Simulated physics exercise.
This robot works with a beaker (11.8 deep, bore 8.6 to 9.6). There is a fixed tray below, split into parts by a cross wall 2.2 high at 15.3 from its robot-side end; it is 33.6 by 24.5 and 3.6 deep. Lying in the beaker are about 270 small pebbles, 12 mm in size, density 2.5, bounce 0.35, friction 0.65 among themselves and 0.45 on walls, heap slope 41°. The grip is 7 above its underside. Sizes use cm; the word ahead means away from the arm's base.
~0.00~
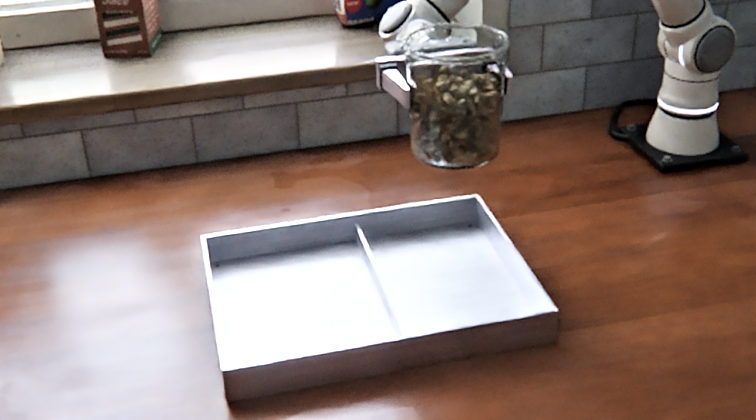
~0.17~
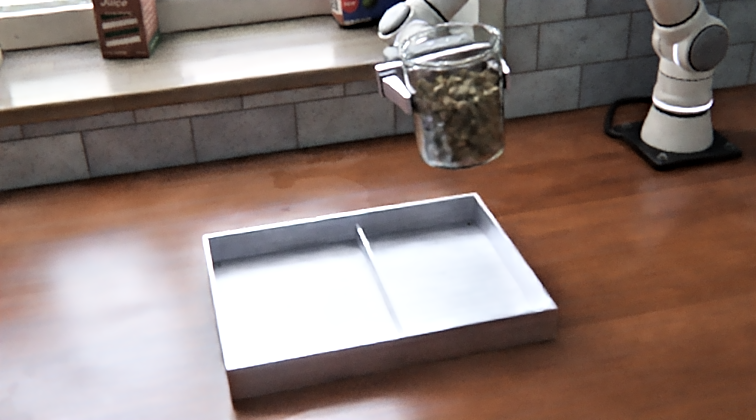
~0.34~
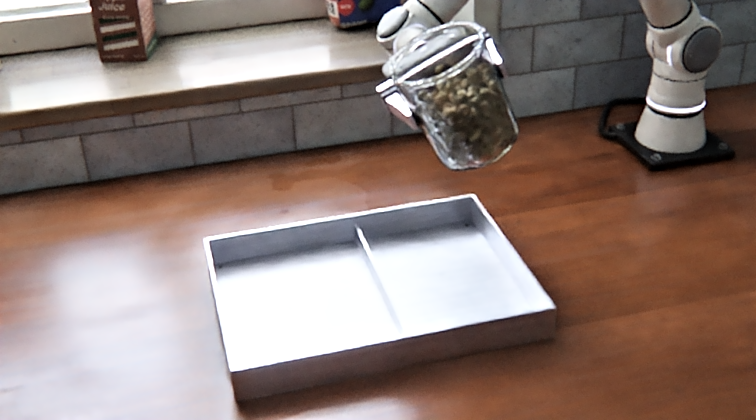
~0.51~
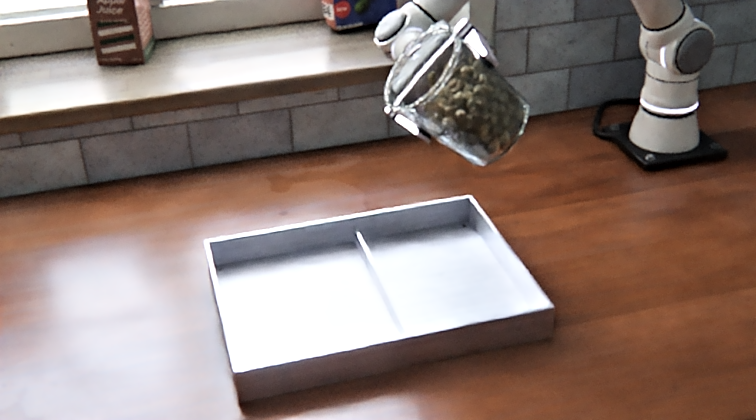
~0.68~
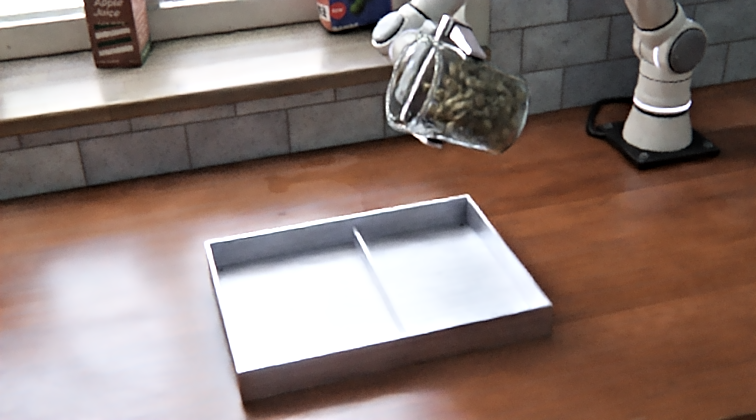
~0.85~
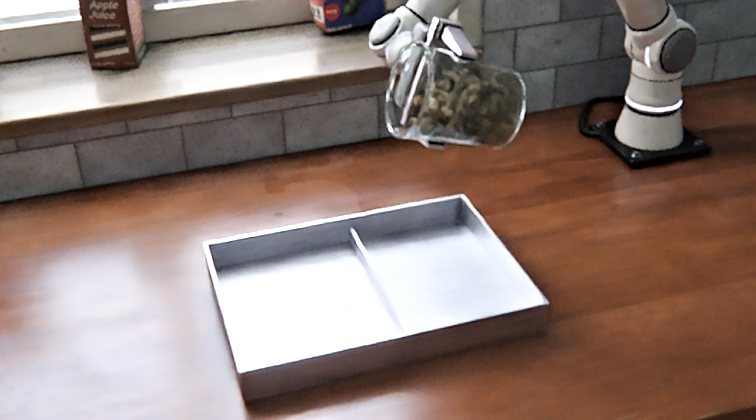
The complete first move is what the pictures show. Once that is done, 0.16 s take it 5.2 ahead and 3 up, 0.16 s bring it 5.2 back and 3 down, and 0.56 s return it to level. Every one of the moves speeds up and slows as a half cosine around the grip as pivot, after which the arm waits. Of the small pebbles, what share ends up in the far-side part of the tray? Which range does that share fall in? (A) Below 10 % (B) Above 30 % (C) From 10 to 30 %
Answer: C.
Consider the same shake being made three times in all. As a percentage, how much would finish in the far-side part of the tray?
I'd expect something close to 40 per cent.
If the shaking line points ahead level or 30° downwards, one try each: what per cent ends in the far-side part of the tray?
I'd say close to 10 percent for the first and close to 5 percent for the second.
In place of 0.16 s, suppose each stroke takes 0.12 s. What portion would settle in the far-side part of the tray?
50 %.
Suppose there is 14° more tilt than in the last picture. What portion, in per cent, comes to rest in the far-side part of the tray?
Close to 45 in a hundred, I'd say.
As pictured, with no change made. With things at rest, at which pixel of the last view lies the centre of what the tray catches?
(333, 301).
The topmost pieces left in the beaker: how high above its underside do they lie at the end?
I'd put it at close to 9.0 centimetres.
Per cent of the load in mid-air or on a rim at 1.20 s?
I'd reckon close to 19 per cent.
By 1.20 s, tilted 69° forward, highest piece 25 above the table; 217 in the beaker, 50 in flight or on a rim.
By 1.55 s, tilted 16° forward, highest piece 28 above the table; 211 in the beaker, 49 in the far-side part, 6 in the robot-side part, 1 in flight or on a rim.
By 1.93 s, level, highest piece 26 above the table; 211 in the beaker, 50 in the far-side part, 6 in the robot-side part.
By 2.98 s, level, highest piece 26 above the table; 211 in the beaker, 50 in the far-side part, 6 in the robot-side part.
Final count, 211 in the beaker, 50 in the far-side part, 6 in the robot-side part. That is 19 % in the far-side part of the tray.
